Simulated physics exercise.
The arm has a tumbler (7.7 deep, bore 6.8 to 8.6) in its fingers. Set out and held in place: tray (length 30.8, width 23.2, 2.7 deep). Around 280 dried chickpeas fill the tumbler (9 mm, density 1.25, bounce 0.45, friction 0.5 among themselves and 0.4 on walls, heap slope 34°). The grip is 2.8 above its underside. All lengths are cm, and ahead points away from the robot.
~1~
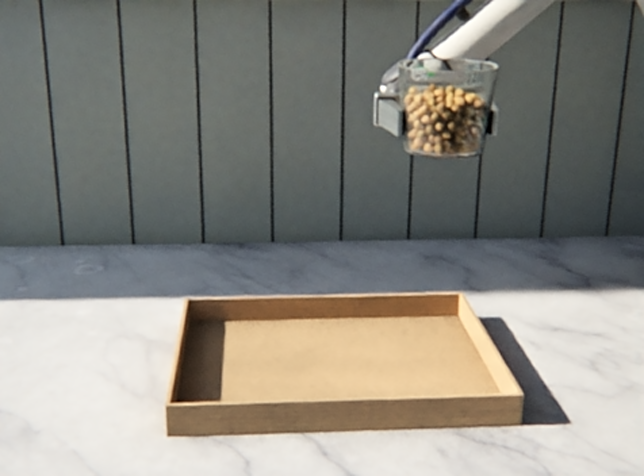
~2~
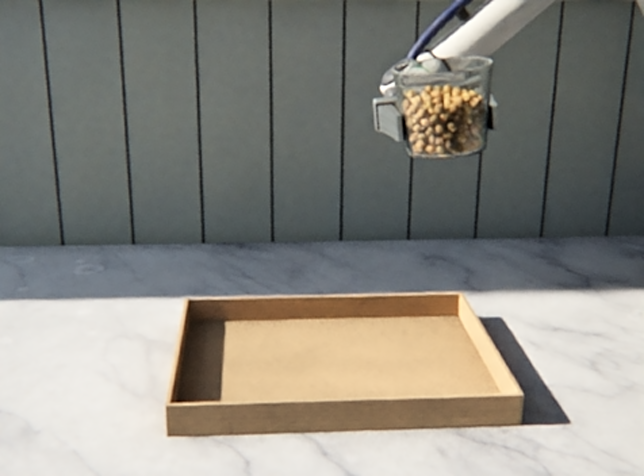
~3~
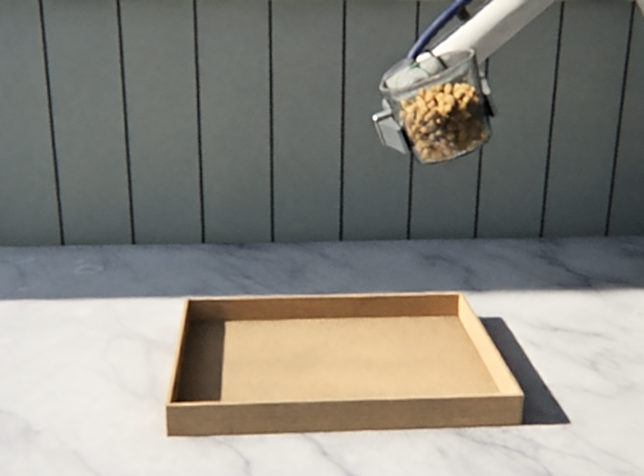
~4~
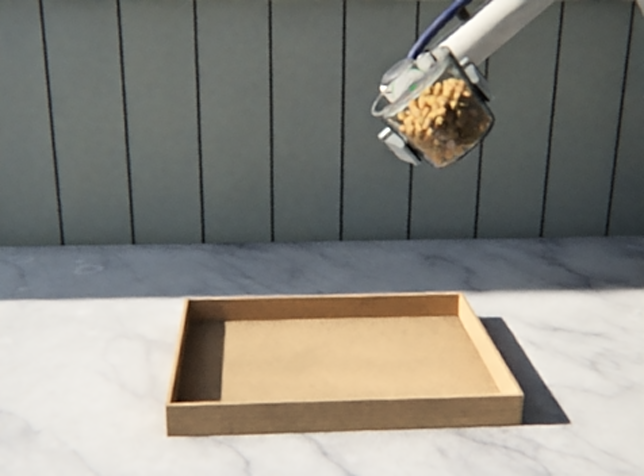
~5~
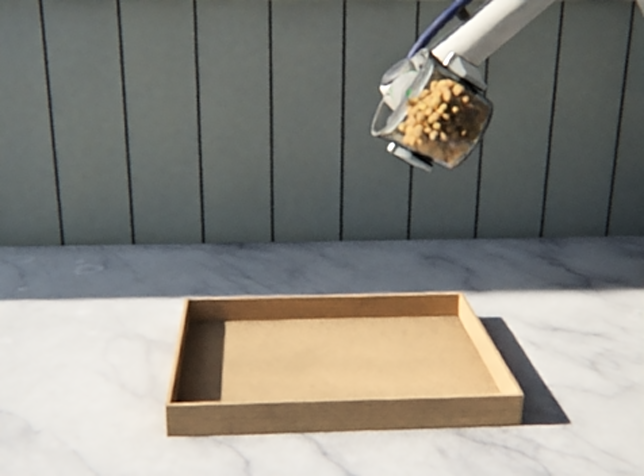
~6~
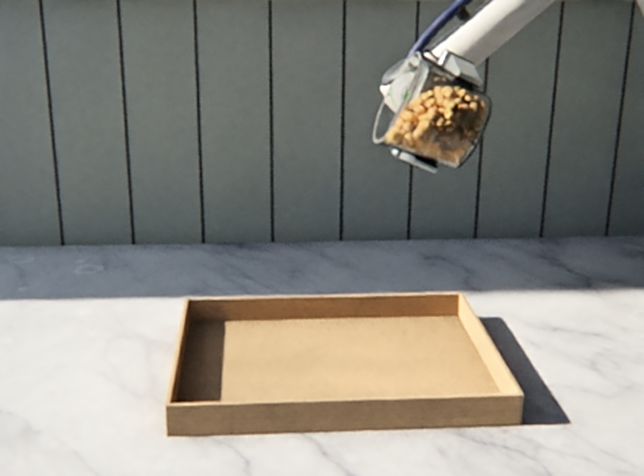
In the video, a robotic arm holds a clear tumbler of dried chickpeas above an empty wooden tray on a marble surface, then steadily tilts it until its rim leans steeply to the left, with the chickpeas still inside.
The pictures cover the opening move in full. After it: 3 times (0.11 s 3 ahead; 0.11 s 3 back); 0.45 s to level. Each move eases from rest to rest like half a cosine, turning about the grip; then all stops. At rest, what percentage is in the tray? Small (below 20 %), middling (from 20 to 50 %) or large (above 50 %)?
Answer: Middling; from 20 to 50 % of the dried chickpeas finish in the tray.
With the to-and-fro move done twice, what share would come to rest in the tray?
In that case some 30 per cent.
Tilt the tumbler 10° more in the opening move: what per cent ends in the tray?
Some 70 per cent.
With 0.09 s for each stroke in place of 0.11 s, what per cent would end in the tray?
Then about 50 per cent.
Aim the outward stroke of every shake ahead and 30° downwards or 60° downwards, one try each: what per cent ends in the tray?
Some 15 and 5 per cent.
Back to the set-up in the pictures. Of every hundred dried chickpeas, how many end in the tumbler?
About 60 per cent.
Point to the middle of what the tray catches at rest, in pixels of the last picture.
Near (296, 362).
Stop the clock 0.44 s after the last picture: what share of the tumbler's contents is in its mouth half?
Roughly 50 per cent.
Then, 0.44 s later, tilted 65° forward, highest piece 26 above the table; 200 in the tumbler, 46 in the tray, 31 in flight or on a rim.
Then, 0.89 s later, tilted 32° forward, highest piece 28 above the table; 161 in the tumbler, 113 in the tray, 1 on the table or floor, 2 in flight or on a rim.
Then, 1.31 s later, level, highest piece 28 above the table; 161 in the tumbler, 115 in the tray, 1 on the table or floor.
Then, 2.36 s later, level, highest piece 28 above the table; 161 in the tumbler, 115 in the tray, 1 on the table or floor.
At rest, 161 in the tumbler, 115 in the tray, 1 on the table or floor. That is 42 % in the tray.
